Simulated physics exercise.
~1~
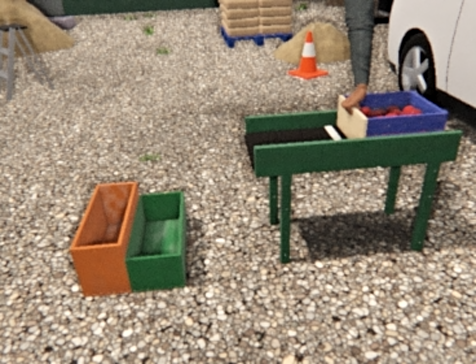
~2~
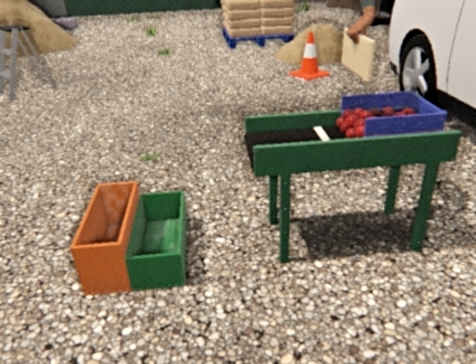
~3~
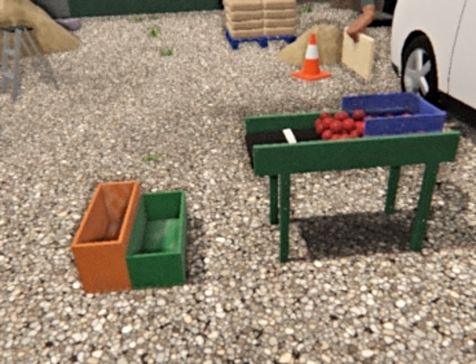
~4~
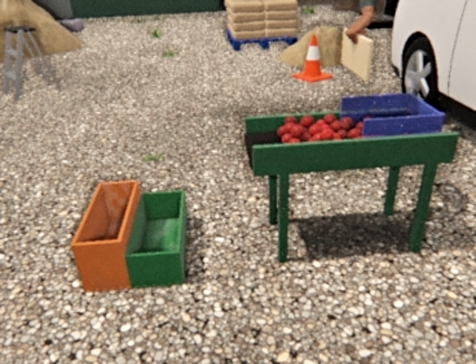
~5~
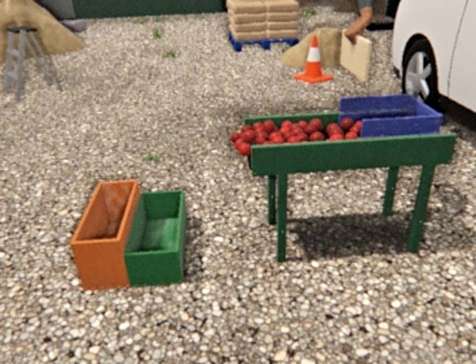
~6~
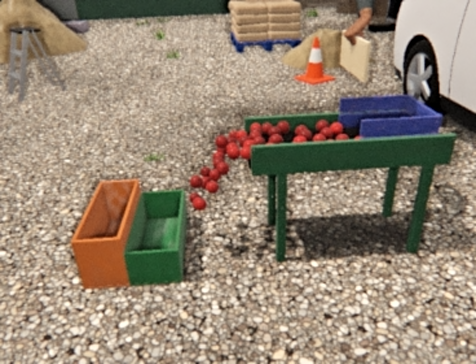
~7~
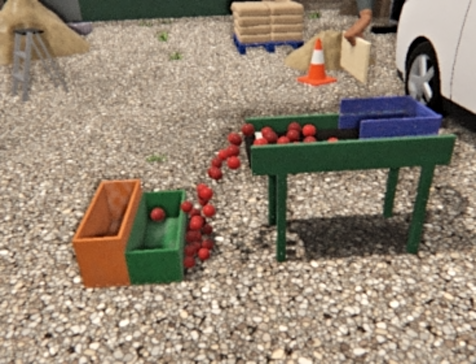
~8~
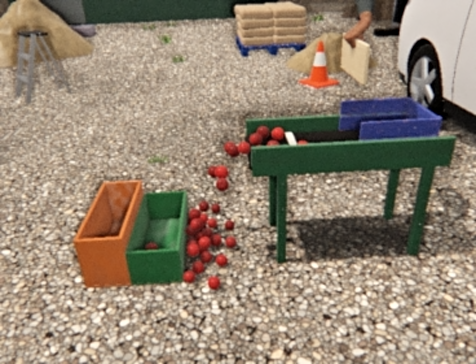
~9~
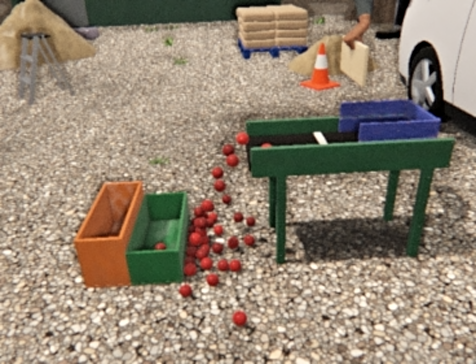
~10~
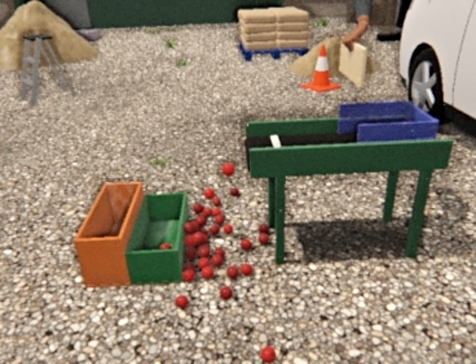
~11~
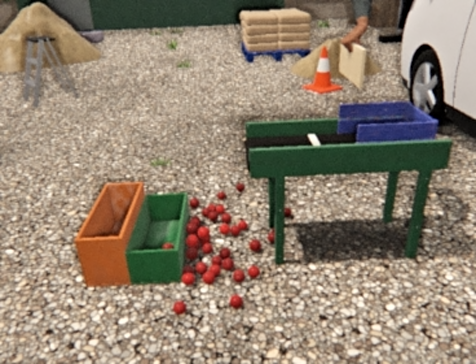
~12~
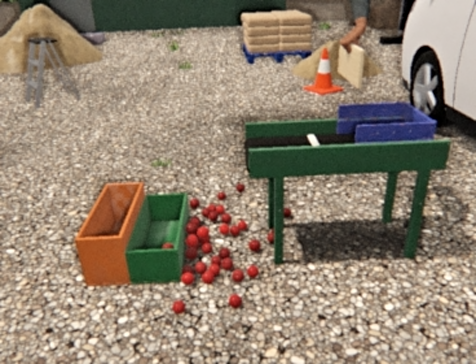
Red apples slid left along a green-sided belt after the gate lifted from the blue pen, then tumbled off the end and mostly landed on the gravel just short of the green box, leaving it nearly empty and the orange tote beyond untouched.
